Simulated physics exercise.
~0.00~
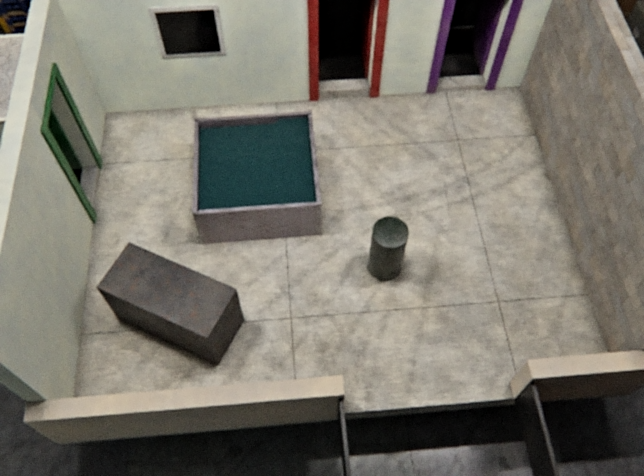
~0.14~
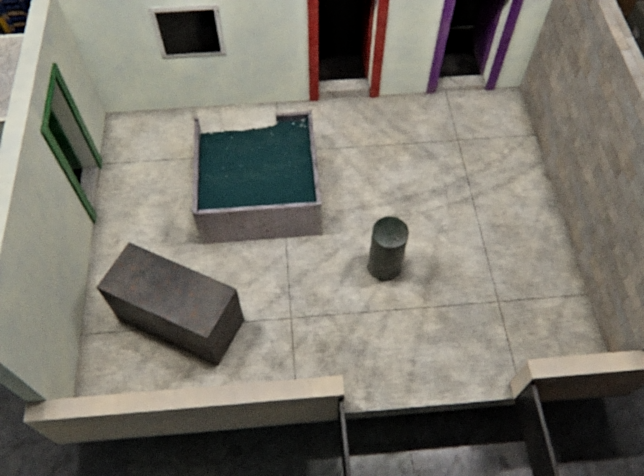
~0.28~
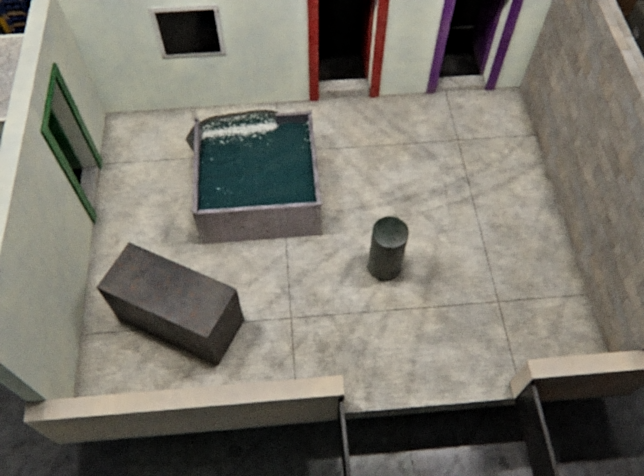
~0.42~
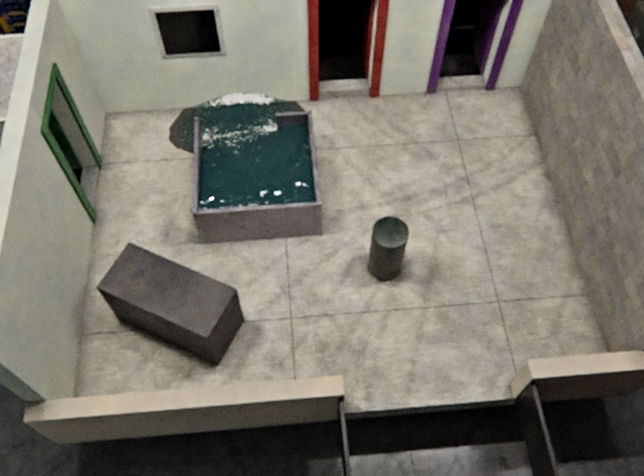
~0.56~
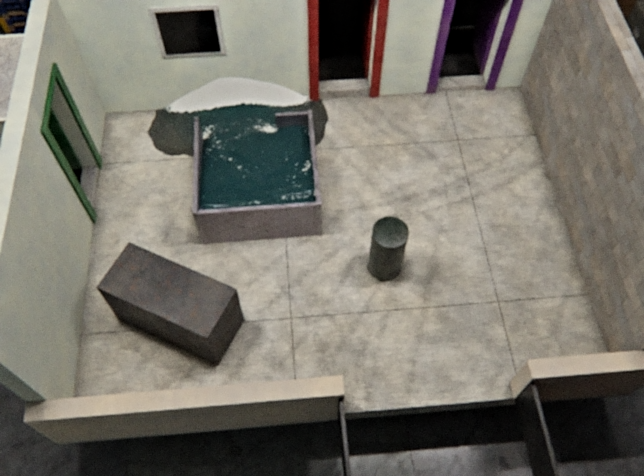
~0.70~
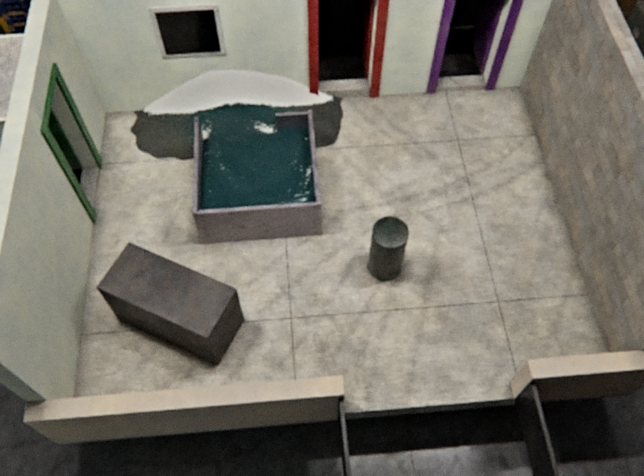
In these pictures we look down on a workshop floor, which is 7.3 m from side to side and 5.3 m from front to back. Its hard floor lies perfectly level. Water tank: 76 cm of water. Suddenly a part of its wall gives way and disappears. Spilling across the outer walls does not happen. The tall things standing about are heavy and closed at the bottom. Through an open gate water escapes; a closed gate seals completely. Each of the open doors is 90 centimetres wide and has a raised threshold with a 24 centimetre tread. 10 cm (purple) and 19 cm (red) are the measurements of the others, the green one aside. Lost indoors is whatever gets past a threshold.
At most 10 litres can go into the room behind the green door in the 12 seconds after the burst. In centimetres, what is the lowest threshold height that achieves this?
13 cm.
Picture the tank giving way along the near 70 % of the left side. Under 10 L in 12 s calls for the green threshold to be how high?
Estimate: Near 39 cm.
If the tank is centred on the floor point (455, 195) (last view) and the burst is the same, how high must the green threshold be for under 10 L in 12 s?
Then close to 12.5 cm.
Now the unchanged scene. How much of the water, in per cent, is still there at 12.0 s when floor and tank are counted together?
About 86 %.
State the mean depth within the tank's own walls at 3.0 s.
I'd put it near 22 cm.
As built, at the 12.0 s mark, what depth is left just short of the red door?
It works out to about 7.5 centimetres deep.
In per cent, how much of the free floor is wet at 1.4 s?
Wet share: Near 15 %.
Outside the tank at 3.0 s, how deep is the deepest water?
28 cm.
After 1.4 s water covers 15 % of the floor, deepest (55 cm) near (106, 116); it has not reached the green door.
After 3.0 s water covers 55 % of the floor, deepest (28 cm) near (105, 124); 14 cm at the green door, 16 litres in over its 9 cm threshold.
After 12.0 s water covers 100 % of the floor, deepest (9 cm) near (365, 99); 4 cm at the green door, 31 litres in over its 9 cm threshold.
At the green door as built, the water arrived by 1.5 s and peaked near 16 cm at 2.4 s.
With a threshold of 10.5 cm, 21 litres would have come in within the 12 s; with 14.5 cm, 6 litres. So under 10 litres takes about 13 cm.
